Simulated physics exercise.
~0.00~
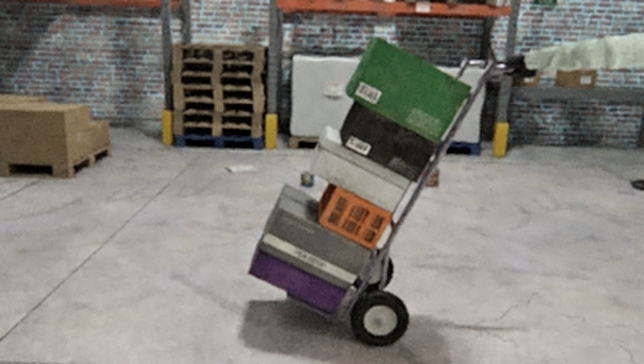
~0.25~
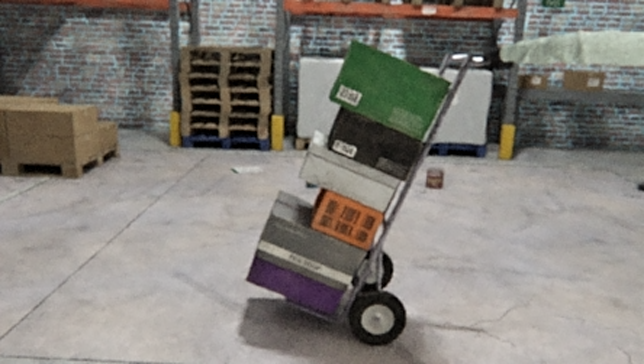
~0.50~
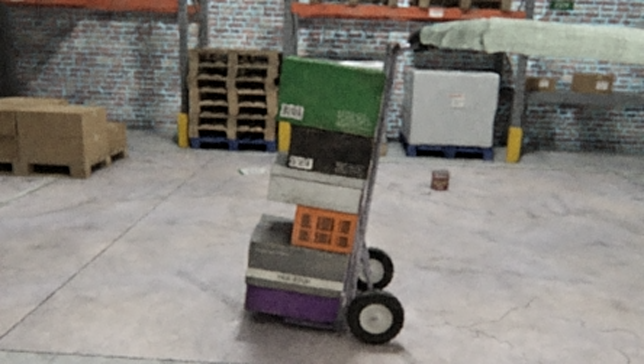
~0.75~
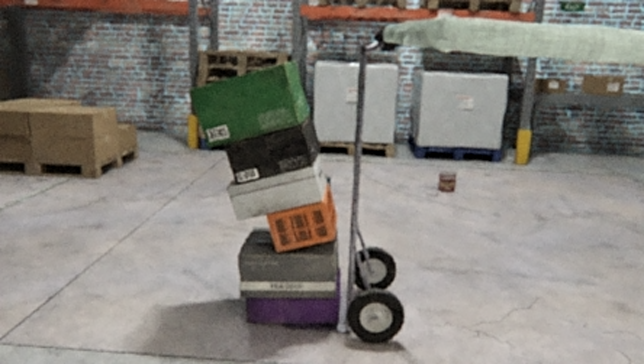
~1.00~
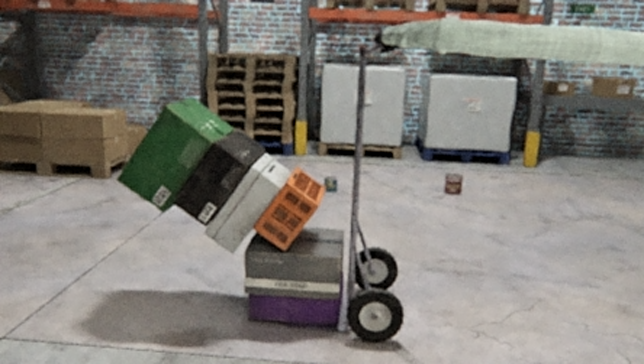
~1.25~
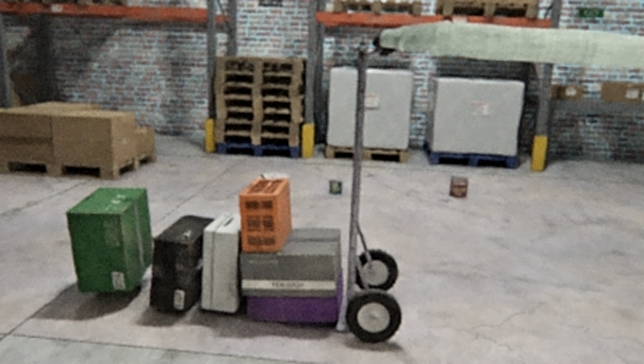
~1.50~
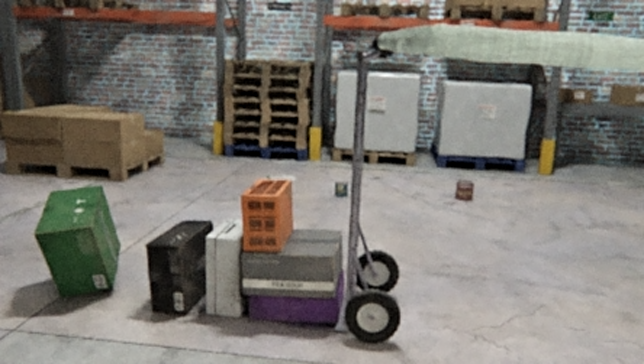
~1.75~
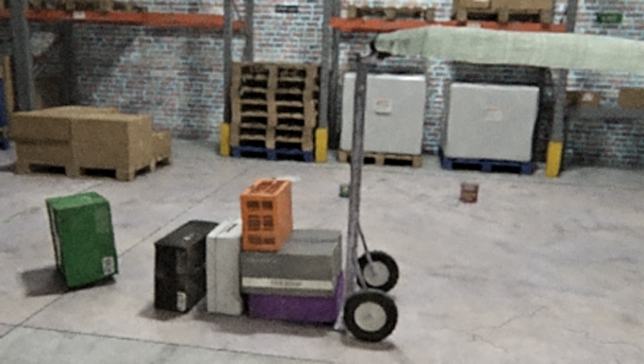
In a warehouse, a tilted hand truck swinging upright, its upper boxes toppling left to the floor, orange crate tipping onto the grey box.
